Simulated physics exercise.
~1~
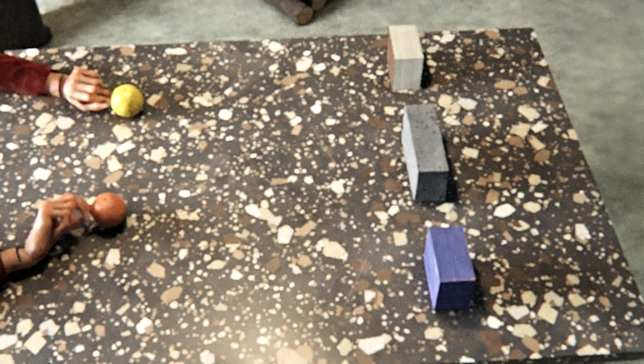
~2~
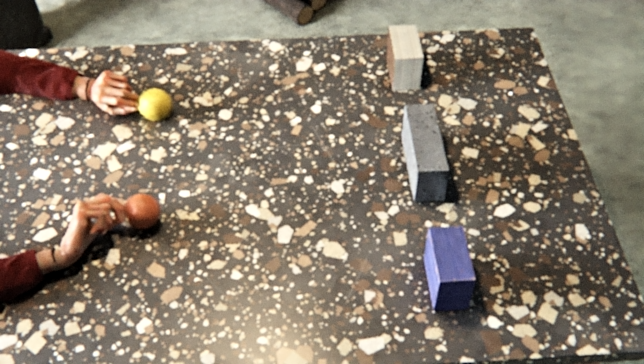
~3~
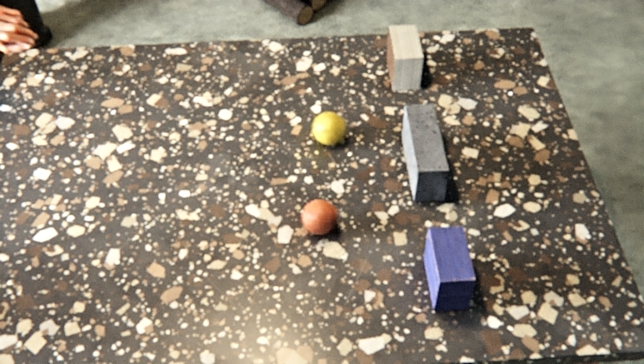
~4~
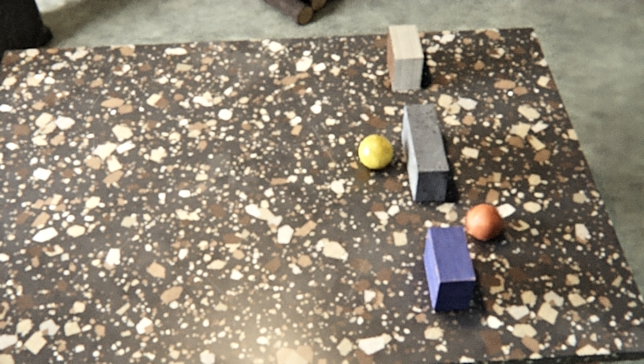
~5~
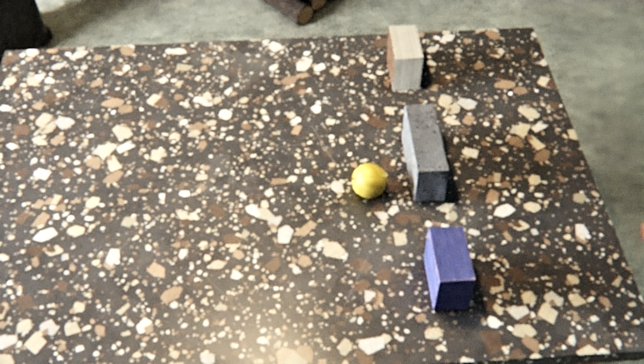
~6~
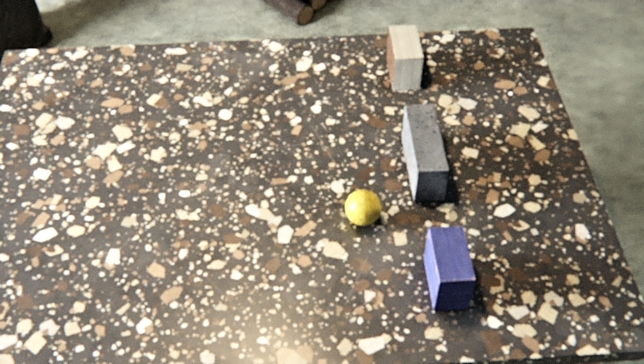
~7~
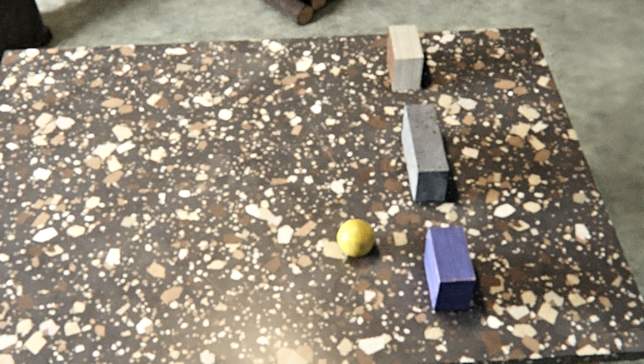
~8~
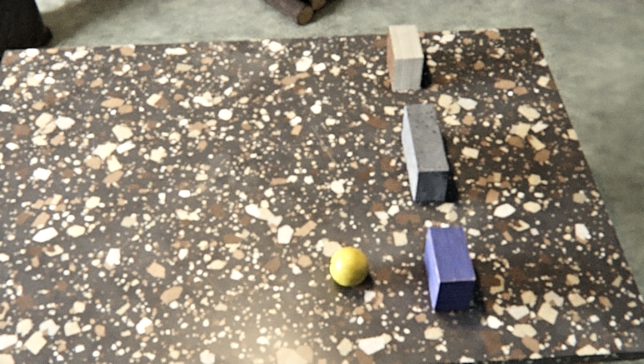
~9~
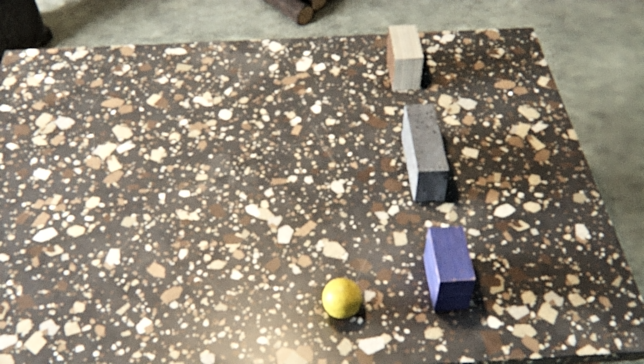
On a dark speckled tabletop, two hands send a yellow ball and an orange ball rolling right toward three upright blocks. The orange one passes between the grey and purple blocks and leaves view, while the yellow one hits the grey block and rolls back down toward the lower edge.
